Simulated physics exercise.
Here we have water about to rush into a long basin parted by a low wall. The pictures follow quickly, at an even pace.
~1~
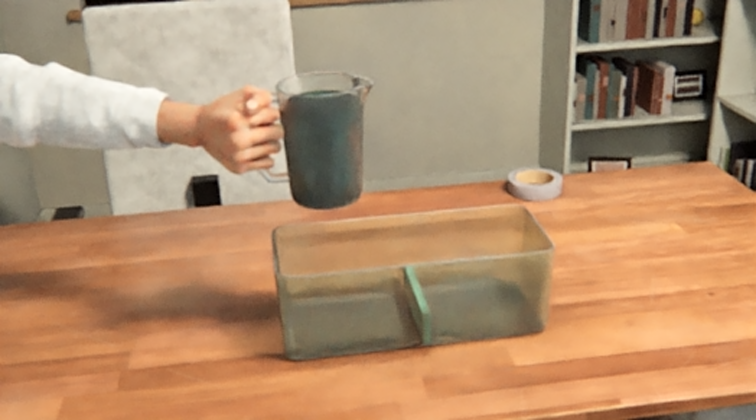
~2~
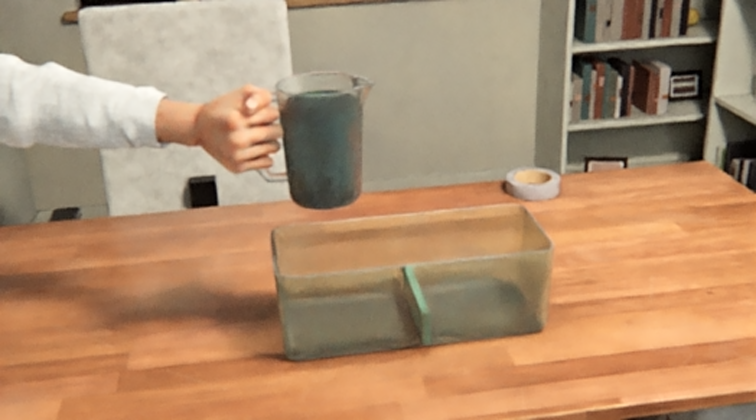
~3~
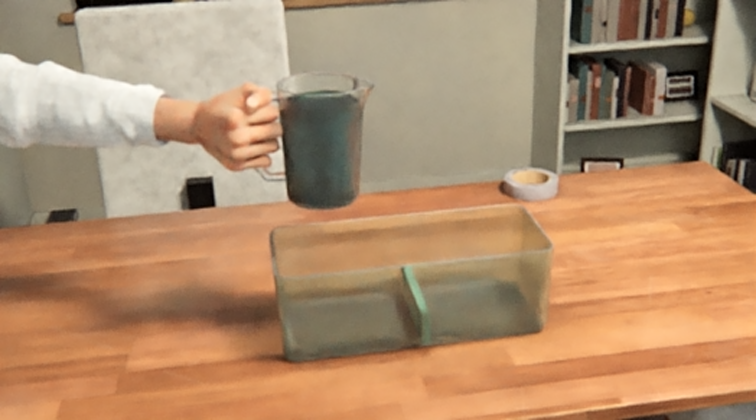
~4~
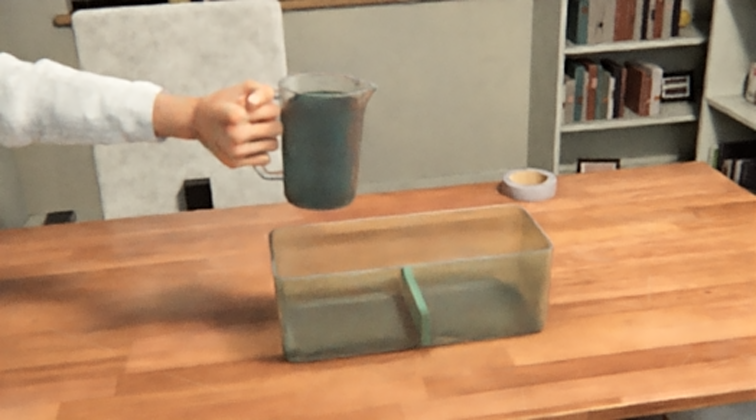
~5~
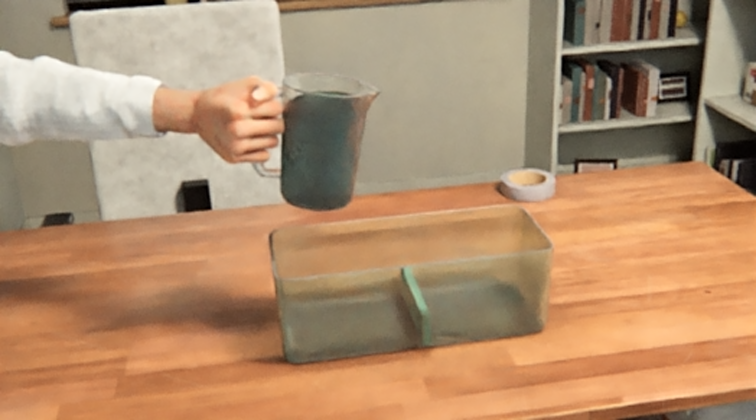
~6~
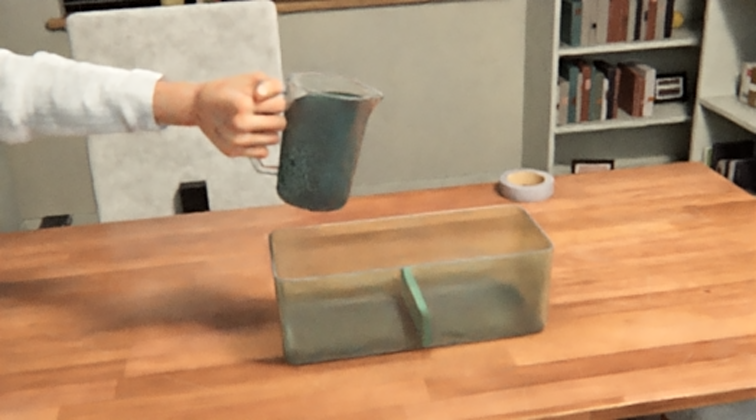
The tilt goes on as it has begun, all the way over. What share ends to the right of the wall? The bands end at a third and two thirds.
In the end above two thirds is right of the wall.
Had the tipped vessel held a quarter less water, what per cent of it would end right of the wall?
Near 95 %.
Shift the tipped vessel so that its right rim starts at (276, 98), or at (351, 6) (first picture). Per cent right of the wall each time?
About 5 and 95 per cent.
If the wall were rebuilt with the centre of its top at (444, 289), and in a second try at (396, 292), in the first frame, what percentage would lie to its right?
Near 65 % and 95 %.
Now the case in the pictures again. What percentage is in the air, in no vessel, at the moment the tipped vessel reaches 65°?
Close to 10 per cent.
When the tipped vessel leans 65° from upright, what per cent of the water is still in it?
About 85 per cent.
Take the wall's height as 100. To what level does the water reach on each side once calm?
The left part 0 per cent, the right part 80.
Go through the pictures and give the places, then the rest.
The first frame shows tilt 0°; pouring edge (374, 81); surface from (280, 103) to (362, 98); the long basin's rim runs from (274, 253) to (539, 227); the wall's top is at (416, 288).
The second frame shows tilt 1°; pouring edge (374, 81); surface from (279, 103) to (361, 98).
The third frame shows tilt 2°; pouring edge (375, 83); surface from (280, 103) to (361, 98).
The fourth frame shows tilt 5°; pouring edge (377, 86); surface from (282, 103) to (362, 98).
The fifth frame shows tilt 9°; pouring edge (380, 90); surface from (285, 105) to (367, 98).
The sixth frame shows tilt 13°; pouring edge (384, 95); surface from (286, 107) to (372, 99).
A moment on, the tilt is 65° and 85 per cent is still to pour, 0 is left of the wall and 3 right of it.
Next, the tilt is 97° and 37 per cent is still to pour, 0 is left of the wall and 44 right of it.
Then the tilt is 105° and 3 per cent is still to pour, 3 is left of the wall and 90 right of it.
Later the tilt is 105° and 0 per cent is still to pour, 3 is left of the wall and 96 right of it.
Finally, 3 per cent lies left of the wall, 96 right of it and 0 outside.
